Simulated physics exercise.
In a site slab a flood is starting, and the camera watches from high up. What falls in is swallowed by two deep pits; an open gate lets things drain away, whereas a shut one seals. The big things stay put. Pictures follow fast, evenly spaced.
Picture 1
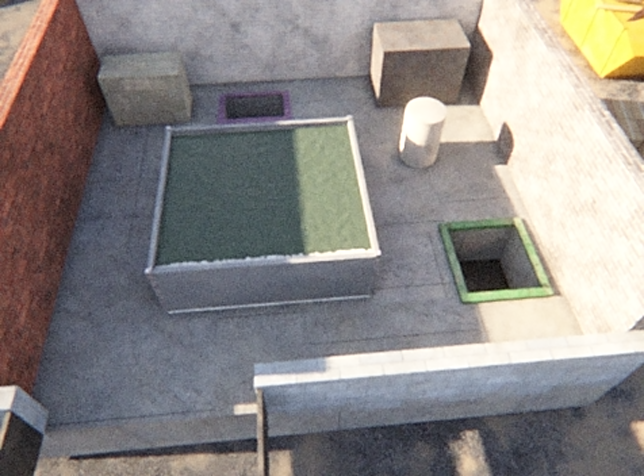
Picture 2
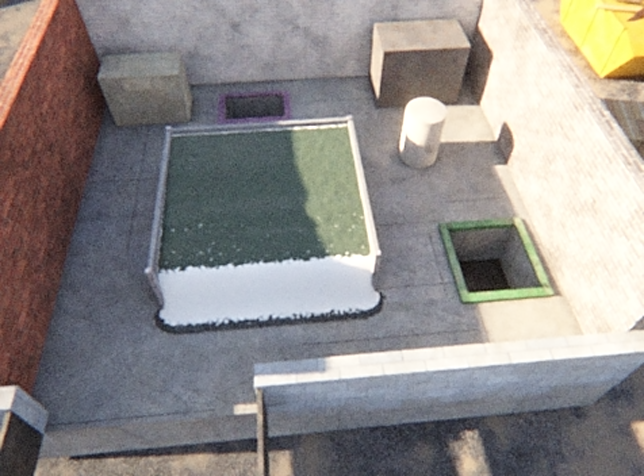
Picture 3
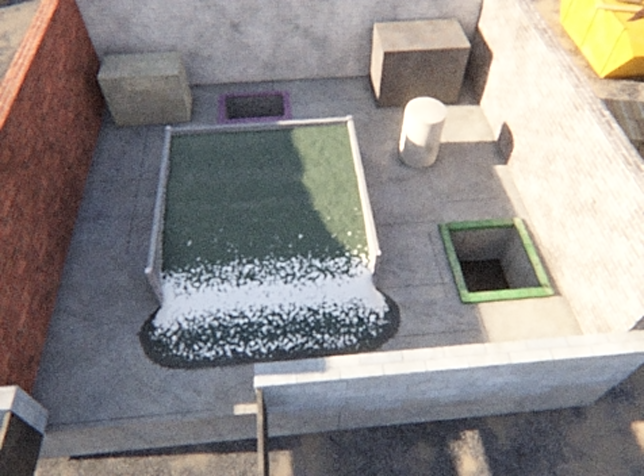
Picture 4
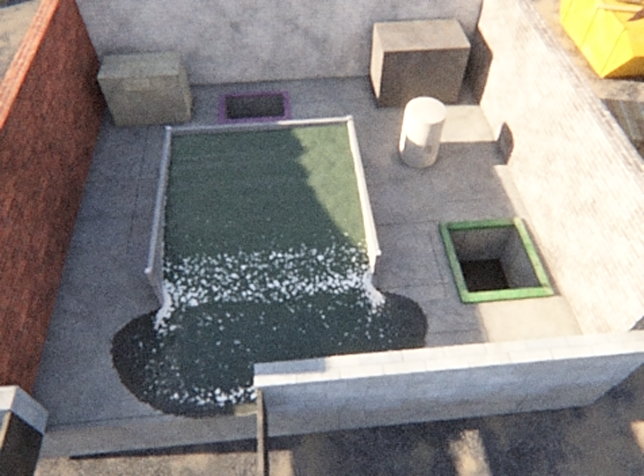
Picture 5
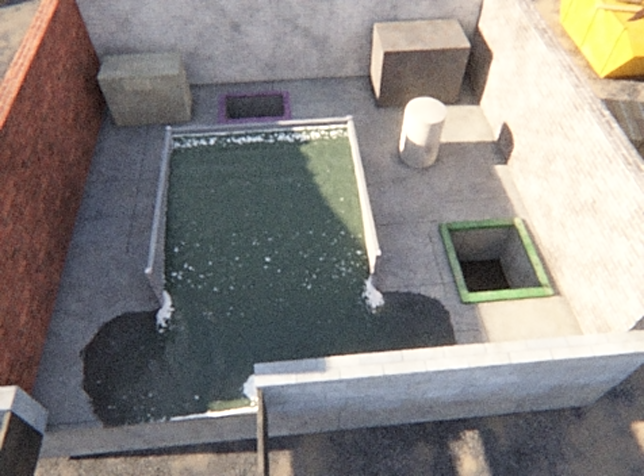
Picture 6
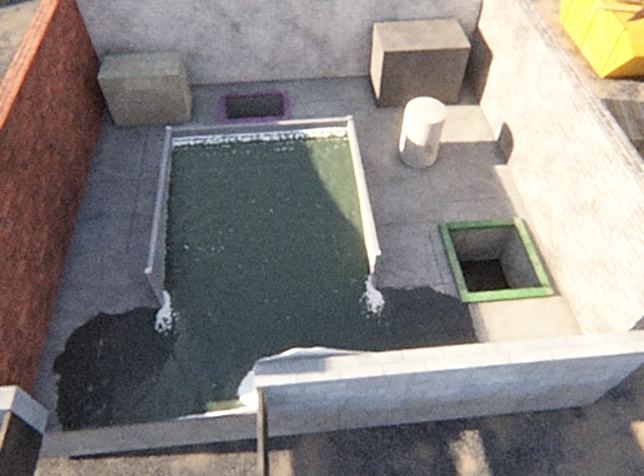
To begin with, a square tank of dark green water stands still in a walled concrete yard with two framed pits. Its near side opens and white, foaming water pours out toward the viewer. The dark flood then spreads left and right along the low front wall as the foam thins.
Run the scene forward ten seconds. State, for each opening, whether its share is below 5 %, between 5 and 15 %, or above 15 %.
The gate's share is above 15 %. The green pit's share is above 15 %. The purple pit's share is below 5 %.
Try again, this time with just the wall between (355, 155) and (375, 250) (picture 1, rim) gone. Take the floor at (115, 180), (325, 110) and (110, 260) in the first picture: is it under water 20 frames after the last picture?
The first would be still unwetted, the second drenched and the third still unwetted.
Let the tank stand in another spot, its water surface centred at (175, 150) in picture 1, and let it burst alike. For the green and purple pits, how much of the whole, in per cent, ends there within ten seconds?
The green pit ends up with 6 per cent and the purple pit with 0 per cent.
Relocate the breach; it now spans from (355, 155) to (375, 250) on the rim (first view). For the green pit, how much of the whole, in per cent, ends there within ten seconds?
Green takes 60 in a hundred.
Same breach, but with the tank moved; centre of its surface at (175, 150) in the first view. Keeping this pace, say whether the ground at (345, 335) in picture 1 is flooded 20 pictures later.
There: Covered.
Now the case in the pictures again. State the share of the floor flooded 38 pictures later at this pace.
I reckon around 75 %.
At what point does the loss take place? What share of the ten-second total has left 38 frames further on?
Near 85 in a hundred.
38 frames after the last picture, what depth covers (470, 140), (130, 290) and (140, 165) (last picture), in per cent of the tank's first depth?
About 2 per cent, then 2 per cent, then 2 per cent.
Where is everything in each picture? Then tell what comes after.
In the first picture, the tank at (263, 189) is whole and still.
In the second picture, water pours out at (269, 289) and has run to (378, 296).
In the third picture, water pours out at (269, 290) and has run to (392, 319).
In the fourth picture, the front is at (121, 360), out from the gap at (269, 291).
In the fifth picture, the front is at a hidden place, out from the gap at (269, 292).
In the sixth picture, the front is at a hidden place, out from the gap at (269, 292).
A moment on, water covers 25 % of the floor; the gate 11 %, the green pit 0 %, the purple pit 0 %.
Next, water covers 30 % of the floor; the gate 24 %, the green pit 1 %, the purple pit 0 %.
Then, water covers 45 % of the floor; the gate 36 %, the green pit 9 %, the purple pit 0 %.
Later, water covers 75 % of the floor; the gate 46 %, the green pit 16 %, the purple pit 0 %.
In the end, water covers 90 % of the floor; the gate 53 %, the green pit 18 %, the purple pit 1 %.
